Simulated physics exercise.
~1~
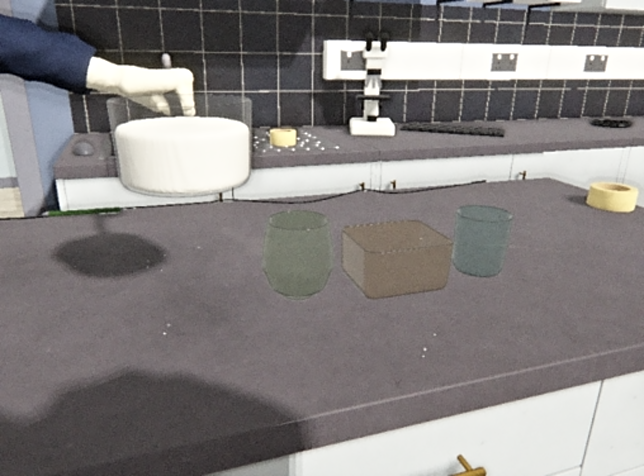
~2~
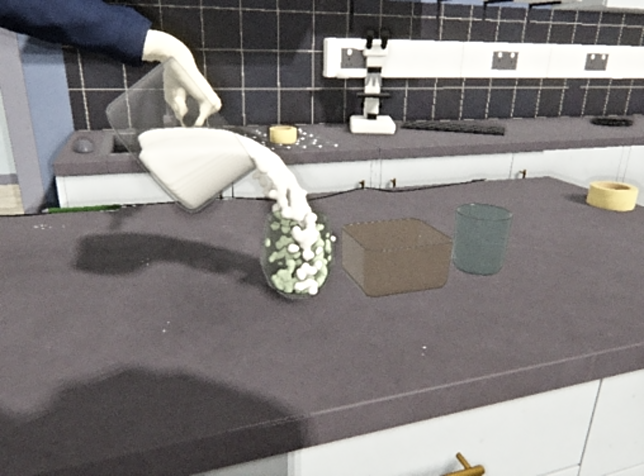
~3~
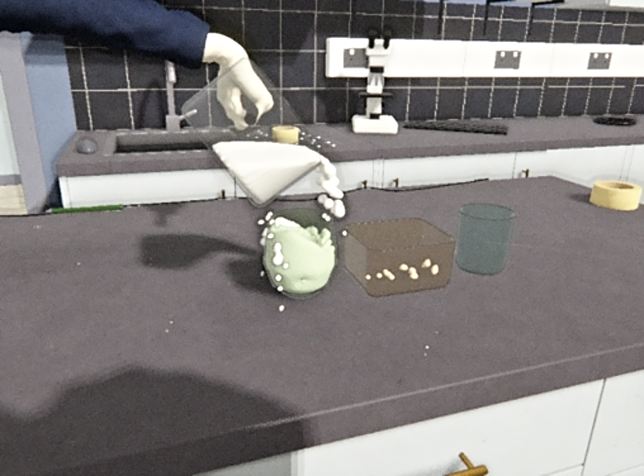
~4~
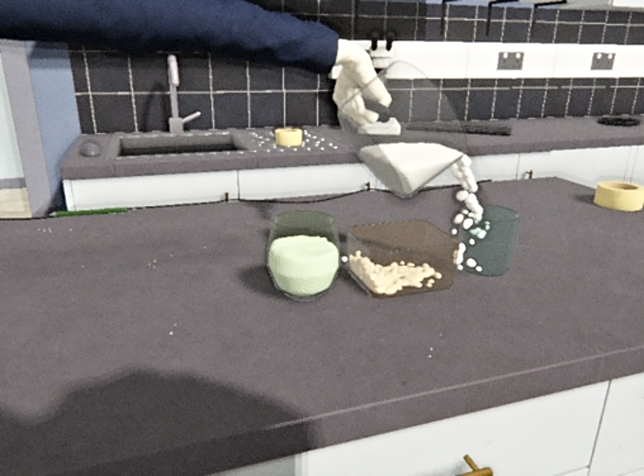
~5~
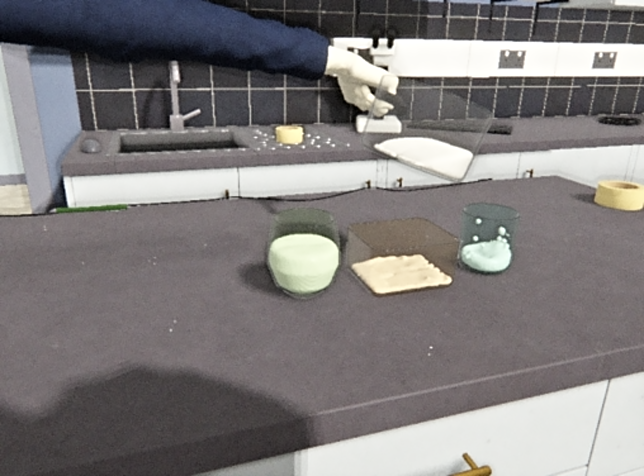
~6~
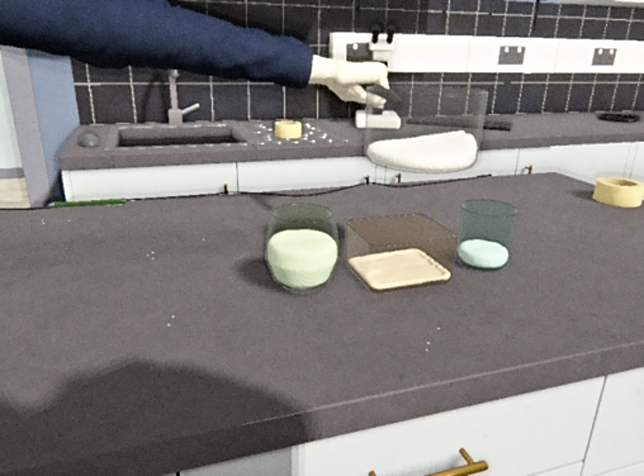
A gloved hand in a dark blue sleeve holds a clear, wide pan of white milk above a dark grey worktop, seen from slightly above in a tiled kitchen. Below stand an empty greenish round-bellied glass, a brown oblong tub and a bluish mug, left to right. The hand tips the pan rightward, and milk tumbles into the glass. Still pouring, it sweeps right across the tub and on to the mug, then levels the pan. Finally the glass holds the deepest milk, the tub and mug hold shallow layers, and some milk remains in the pan.
